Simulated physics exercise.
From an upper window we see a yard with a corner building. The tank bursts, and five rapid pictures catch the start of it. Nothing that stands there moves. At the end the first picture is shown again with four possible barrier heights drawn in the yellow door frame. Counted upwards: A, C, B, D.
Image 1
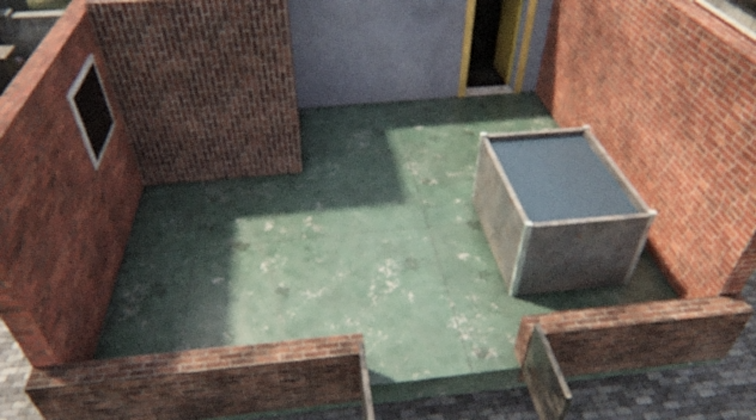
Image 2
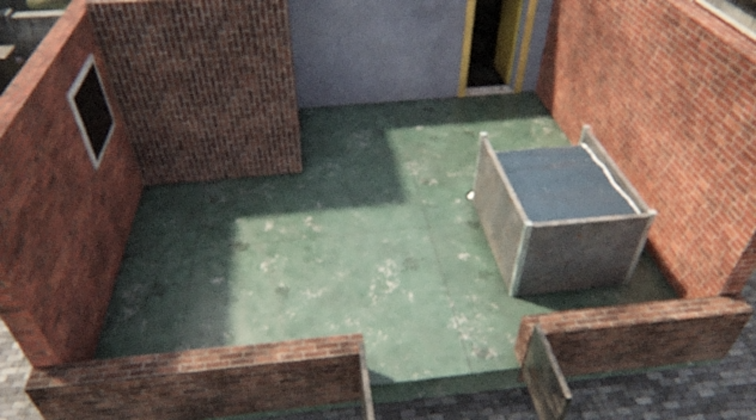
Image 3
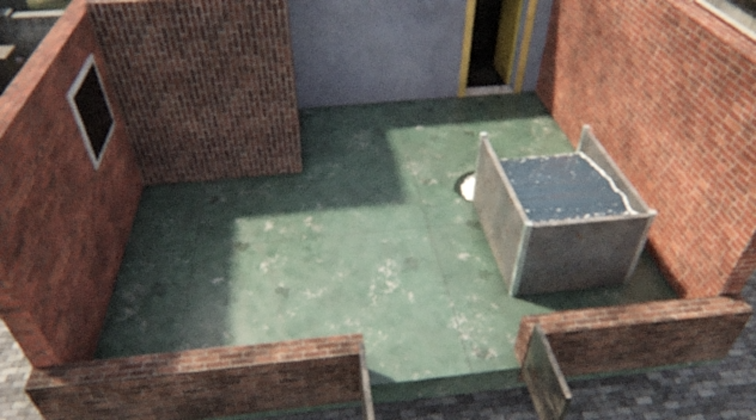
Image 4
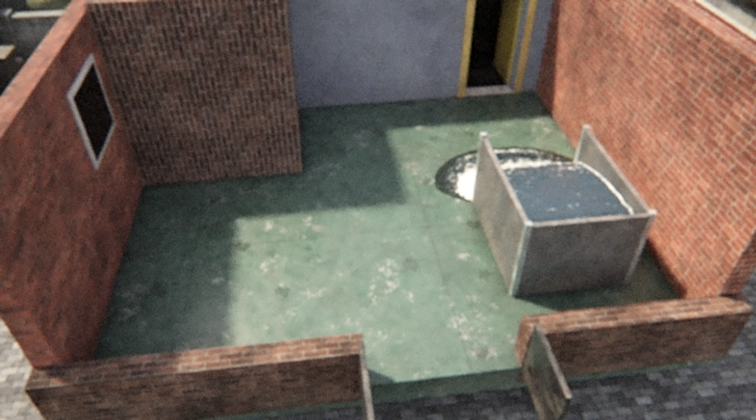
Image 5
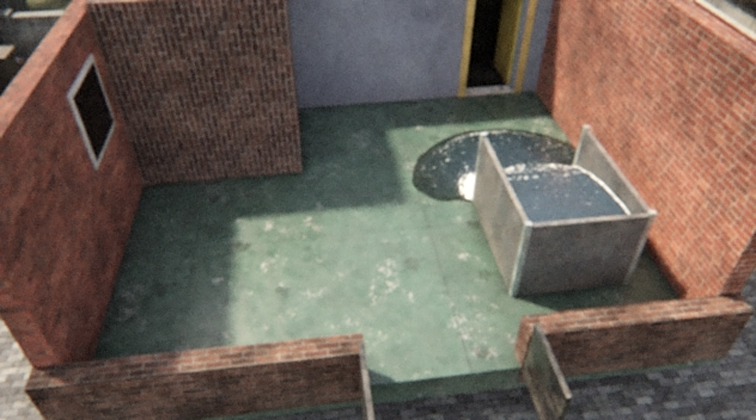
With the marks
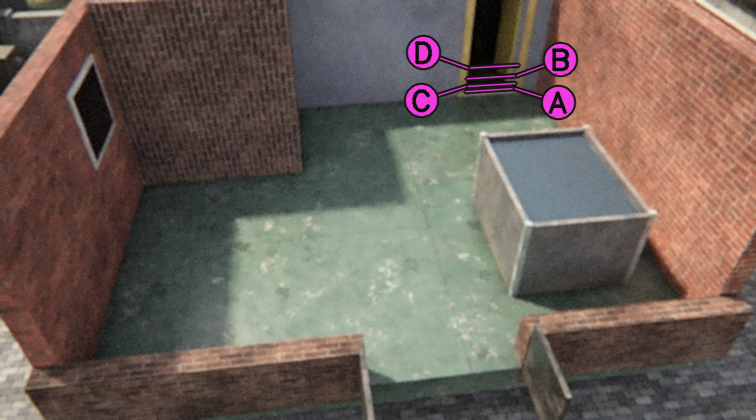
Water pours out the back of a tank and spreads across the green yard floor.
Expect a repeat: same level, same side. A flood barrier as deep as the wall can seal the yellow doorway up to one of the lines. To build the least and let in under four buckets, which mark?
Go for D.
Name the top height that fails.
B it is.
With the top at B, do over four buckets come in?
Yes, it does.
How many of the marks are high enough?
One.
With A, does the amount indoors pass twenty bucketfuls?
Yes, clearly.
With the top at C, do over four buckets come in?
Yes, that goes wrong.
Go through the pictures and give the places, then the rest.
Water in the tank at rest, its middle at (559, 177); foot of the yellow doorway at (489, 94); open gate at (444, 321).
Water covers 1 % of the ground, its front hidden from here.
Water covers 3 % of the ground and shows as far out as (464, 181).
Water covers 7 % of the ground and shows as far out as (455, 160).
Water covers 13 % of the ground and shows as far out as (464, 135).
On the marked copy, A at (490, 90); B at (491, 77); C at (490, 84); D at (493, 66); from the bottom up A, C, B, D.
Choosing A, dozens of bucketfuls pour in.
Choosing B, about 7 bucketfuls get in.
Choosing C, dozens of bucketfuls pour in.
Choosing D, a splash gets over, under a bucket.
